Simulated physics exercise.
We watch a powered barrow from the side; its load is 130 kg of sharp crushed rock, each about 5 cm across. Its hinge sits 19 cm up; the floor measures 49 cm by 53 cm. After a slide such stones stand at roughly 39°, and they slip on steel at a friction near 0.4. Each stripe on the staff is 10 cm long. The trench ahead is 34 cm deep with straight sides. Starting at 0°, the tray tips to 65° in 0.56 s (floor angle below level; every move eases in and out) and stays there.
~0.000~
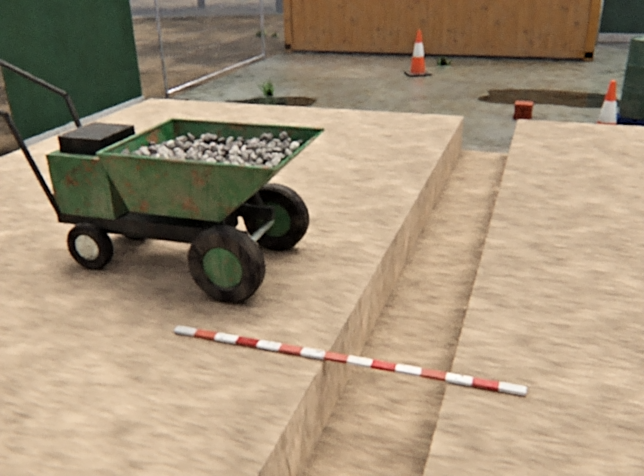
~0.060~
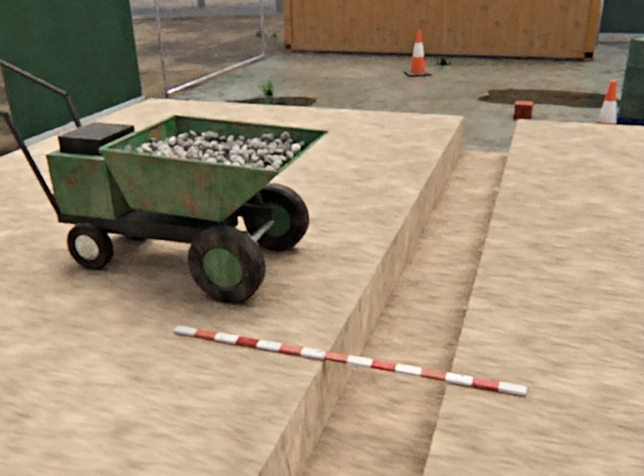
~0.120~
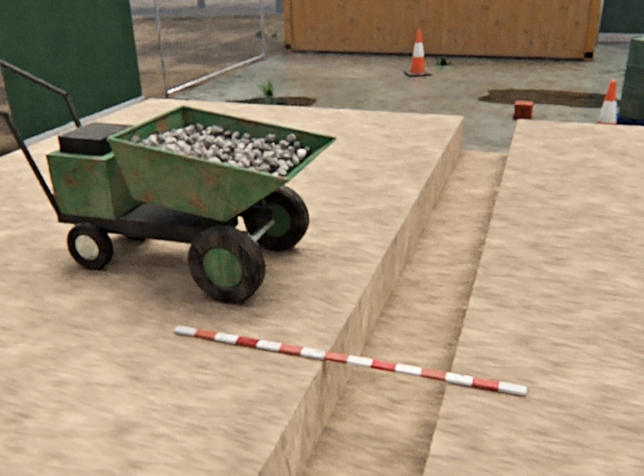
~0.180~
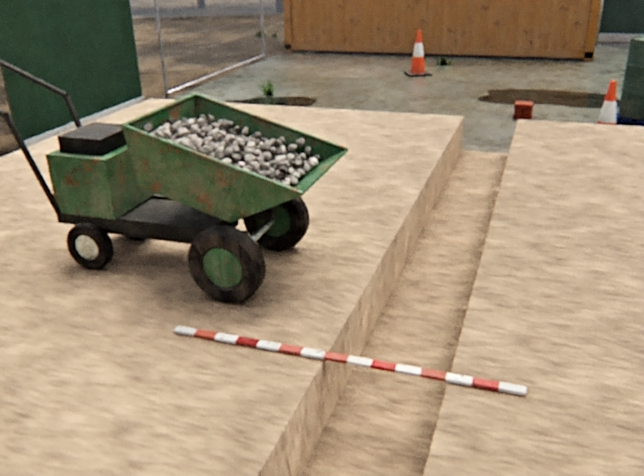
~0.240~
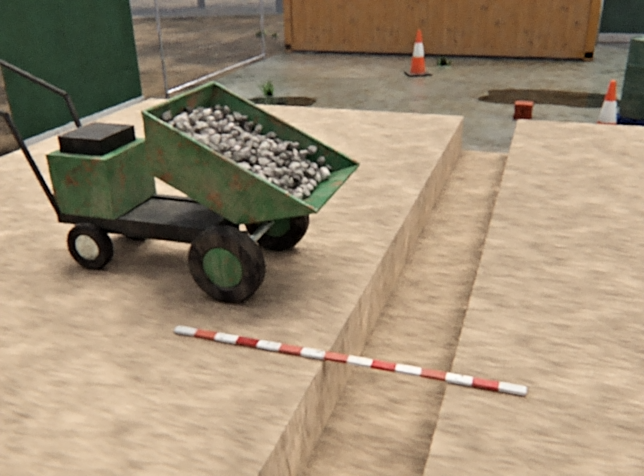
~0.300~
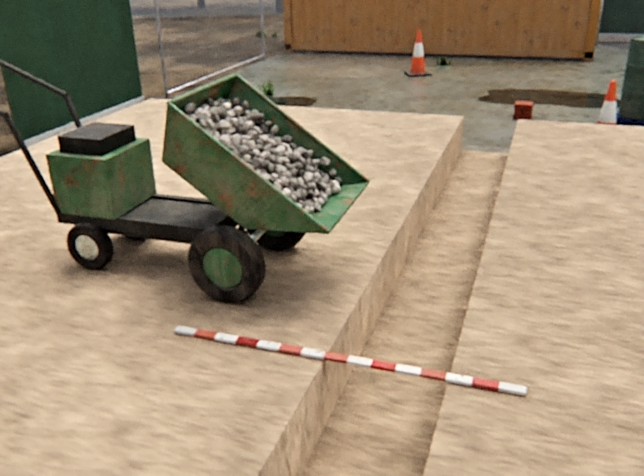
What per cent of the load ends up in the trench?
Close to 100 in a hundred.
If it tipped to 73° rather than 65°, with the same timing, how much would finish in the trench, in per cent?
In that case some 100 per cent.
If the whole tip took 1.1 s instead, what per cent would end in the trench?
Then about 100 per cent.
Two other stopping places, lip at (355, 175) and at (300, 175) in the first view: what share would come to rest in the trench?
About 60 and 95 per cent.
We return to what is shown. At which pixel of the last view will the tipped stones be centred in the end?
Their middle is at about (418, 341).
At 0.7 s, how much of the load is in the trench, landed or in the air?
Some 10 per cent.
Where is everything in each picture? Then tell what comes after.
Lip at (274, 170), floor tilted 0°, highest stones at (254, 144), in the first frame.
The tray is at 2°, its lip at (278, 173); the top of the load is at (220, 142); the stones move at 0.4 m/s on average, in the second frame.
Lip at (288, 181), floor tilted 8°, highest stones at (186, 134); the stones move at 0.9 m/s on average, in the third frame.
Lip at (302, 194), floor tilted 16°, highest stones at (184, 124); the stones move at 1.2 m/s on average, in the fourth frame.
Lip at (317, 212), floor tilted 26°, highest stones at (200, 114); the stones move at 1.4 m/s on average, in the fifth frame.
The tray is at 36°, its lip at (329, 233); the top of the load is at (219, 106); the stones move at 1.4 m/s on average, in the sixth frame.
After 0.4 s the floor is at 55°; 100 % in the tray; the foremost stones are at (334, 235).
After 0.7 s the floor is at 65°; 88 % in the tray, 12 % in the trench; the foremost stones are at (403, 299).
After 1.0 s the floor is at 65°; 29 % in the tray, 71 % in the trench; the foremost stones are at (476, 343).
After 3.0 s the floor is at 65°; 0 % in the tray, 100 % in the trench; the foremost stones are at (484, 345).
